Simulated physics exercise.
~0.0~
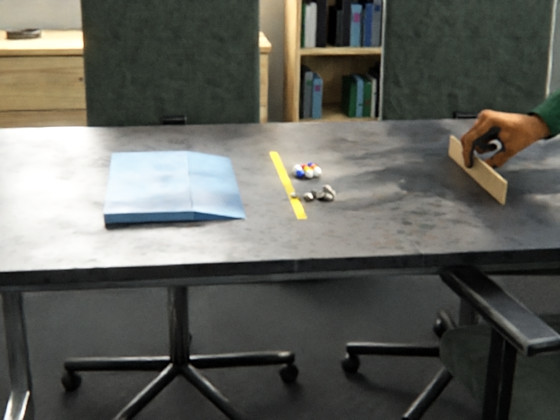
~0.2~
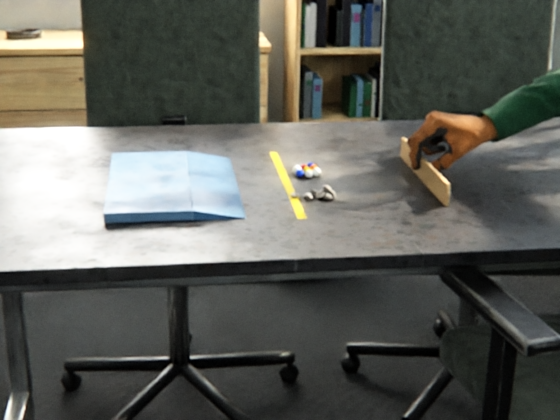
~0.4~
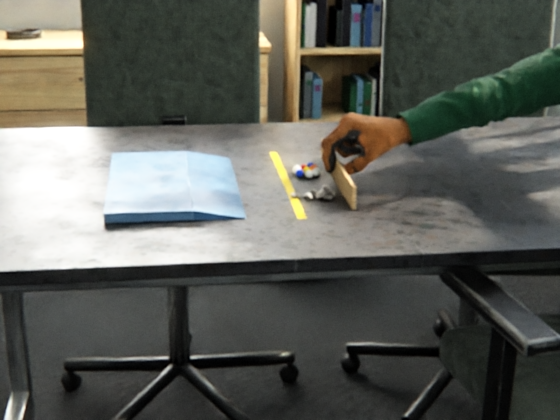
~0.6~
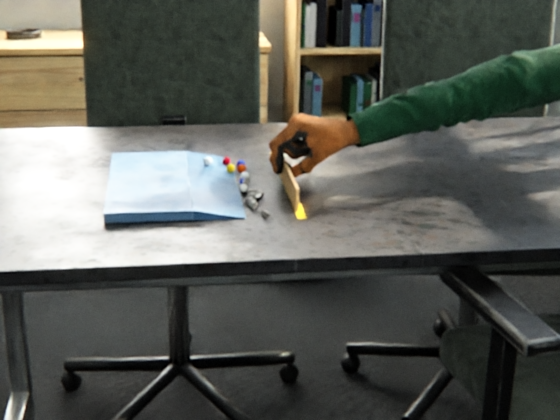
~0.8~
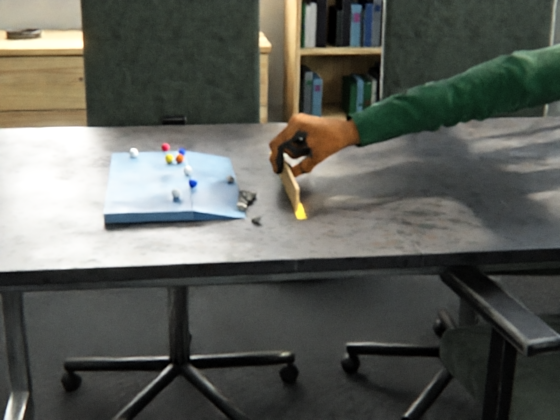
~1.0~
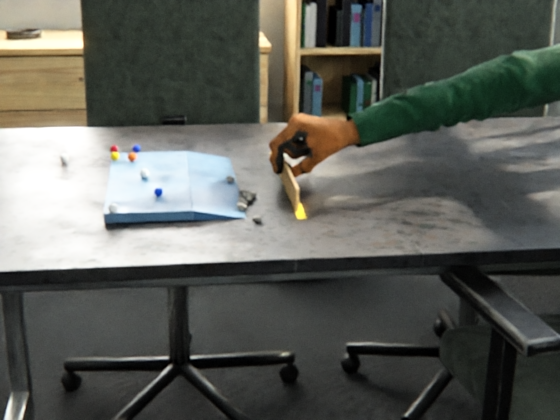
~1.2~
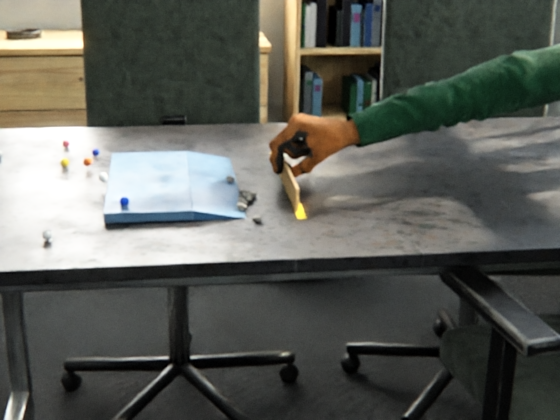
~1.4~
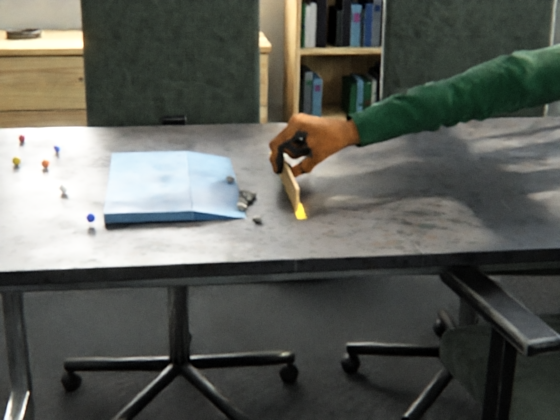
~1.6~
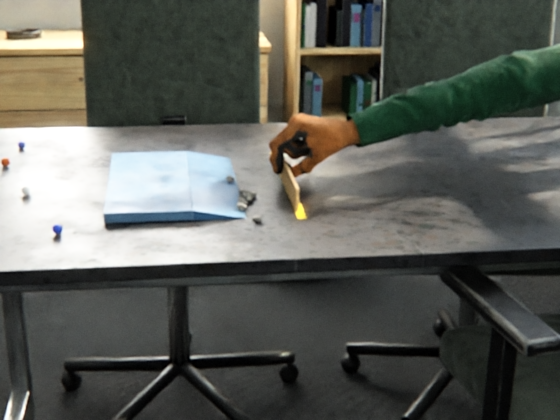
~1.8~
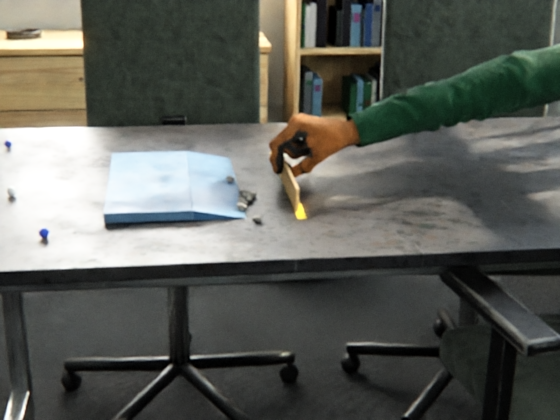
A hand sweeps a card left, sending colourful beads over a blue slab while grey bits mostly stop short.
